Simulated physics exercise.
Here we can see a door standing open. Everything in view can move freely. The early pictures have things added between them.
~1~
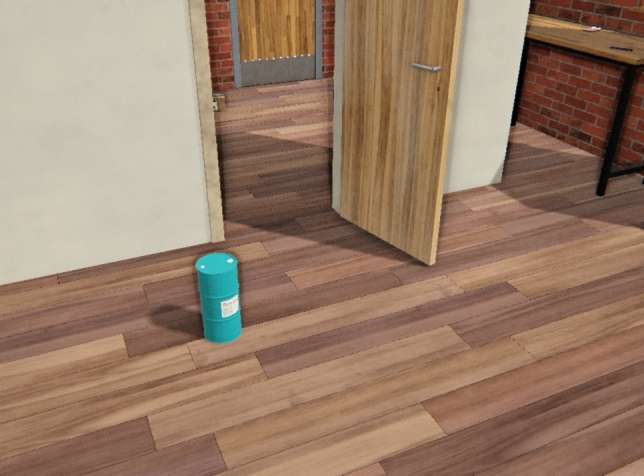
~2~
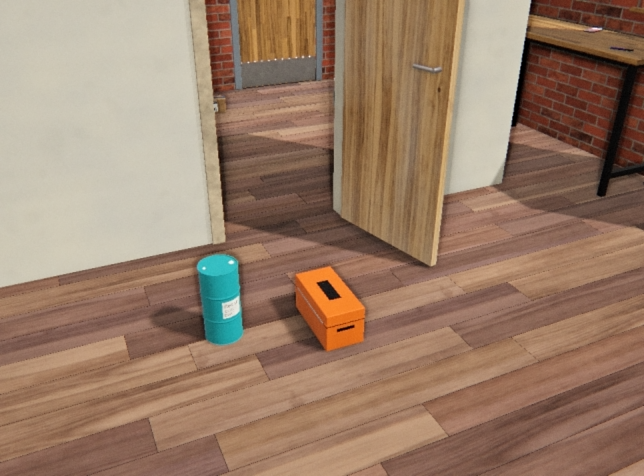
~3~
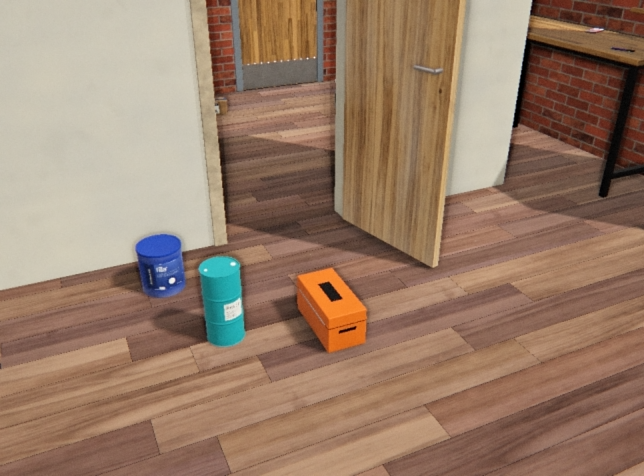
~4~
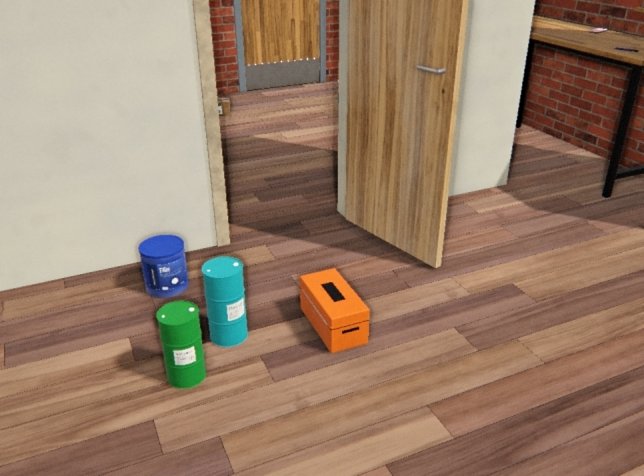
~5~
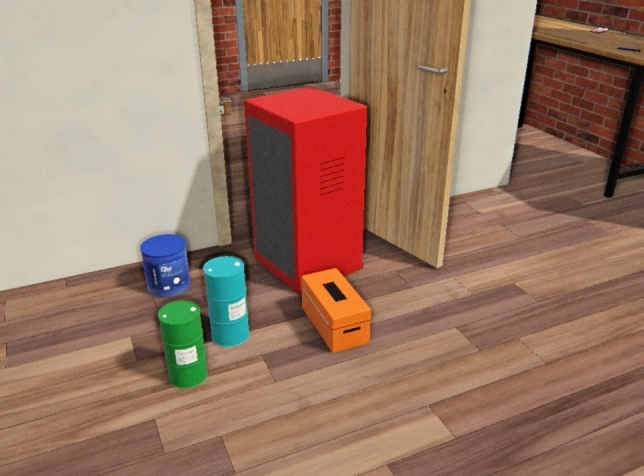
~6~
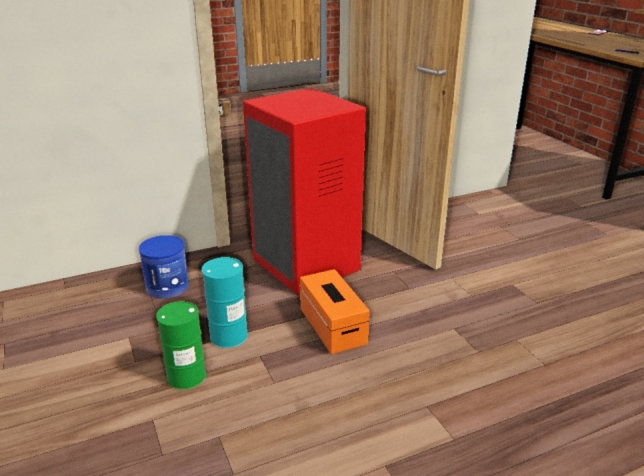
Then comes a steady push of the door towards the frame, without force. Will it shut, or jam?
Most likely the doorway will still have an opening.
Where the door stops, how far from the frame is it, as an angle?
The door ends up some 70° open.
Then, 0.50 s past the last view, door 96° open.
Then, 0.80 s past the last view, door 85° open.
Then, 1.10 s past the last view, door 73° open.
Finally, door 72° open; all 5 still in place. Final places as the last picture's camera would see them, red appliance near (304, 190).
